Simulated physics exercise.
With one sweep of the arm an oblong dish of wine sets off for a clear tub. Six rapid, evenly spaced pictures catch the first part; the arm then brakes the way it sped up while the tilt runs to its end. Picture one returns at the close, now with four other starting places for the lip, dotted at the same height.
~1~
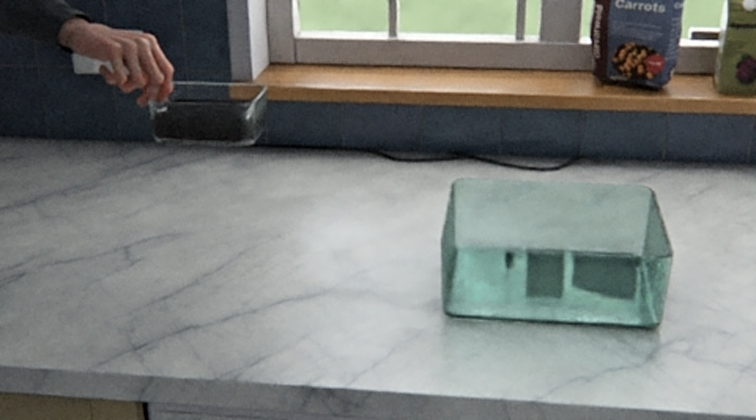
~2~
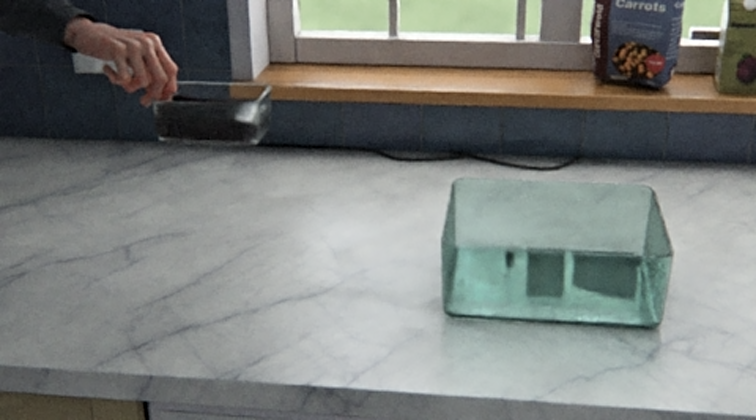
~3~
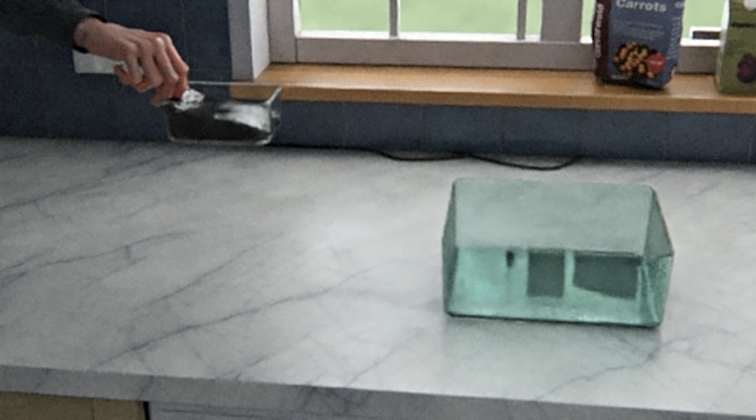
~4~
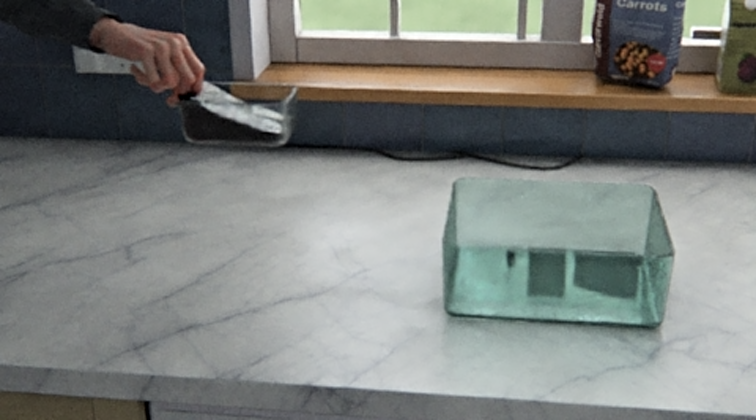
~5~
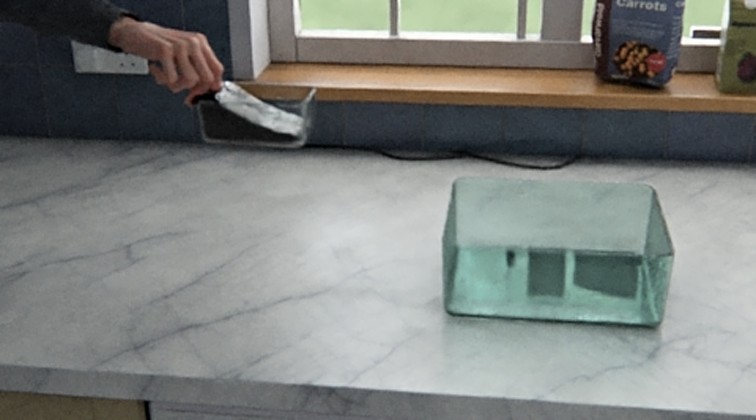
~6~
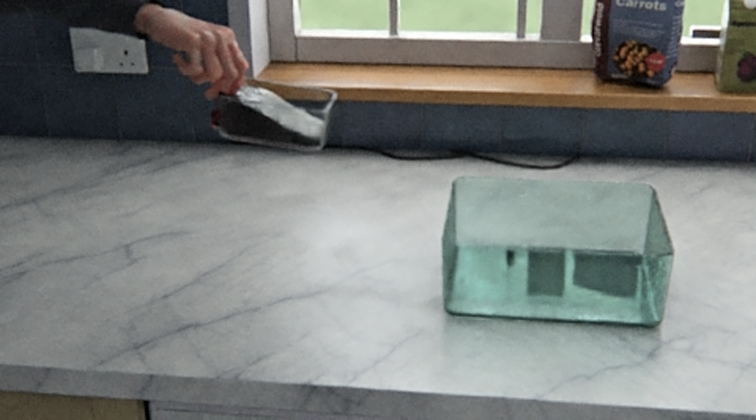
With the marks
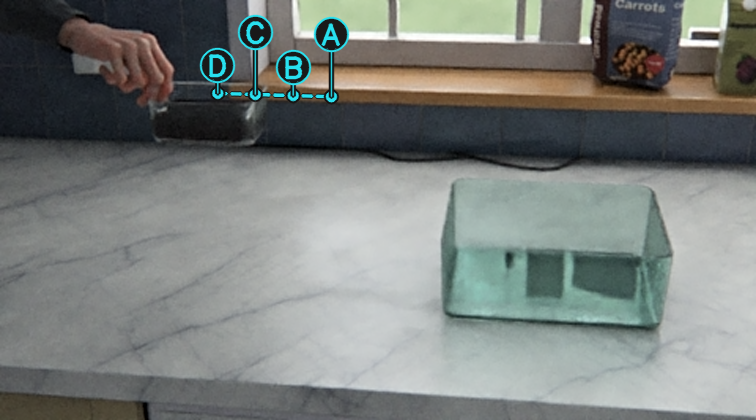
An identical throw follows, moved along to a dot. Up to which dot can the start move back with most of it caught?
B will do.
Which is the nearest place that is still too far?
Place C.
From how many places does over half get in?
Two of them.
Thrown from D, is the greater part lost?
Yes, that goes wrong.
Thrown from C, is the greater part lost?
Yes, that goes wrong.
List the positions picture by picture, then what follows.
Upright, lip at (259, 94); tub from (442, 314) to (661, 327); nothing has left yet.
Upright, lip at (263, 94); nothing has left yet.
Upright, lip at (273, 94); nothing has left yet.
Upright, lip at (290, 94); wine is over the rim, down to (200, 92).
Upright, lip at (309, 95); wine is over the rim, down to (203, 99).
Tipped about 7°, lip at (330, 101); wine is over the rim, down to (217, 124).
On the marked copy, A at (331, 96); B at (293, 95); C at (255, 94); D at (217, 93).
With A, about 78 % lands in the tub, 16 % falls short and 6 % goes beside or beyond.
With B, about 61 % lands in the tub, 33 % falls short and 6 % goes beside or beyond.
With C, about 33 % lands in the tub, 63 % falls short and 4 % goes beside or beyond.
With D, about 6 % lands in the tub, 94 % falls short.
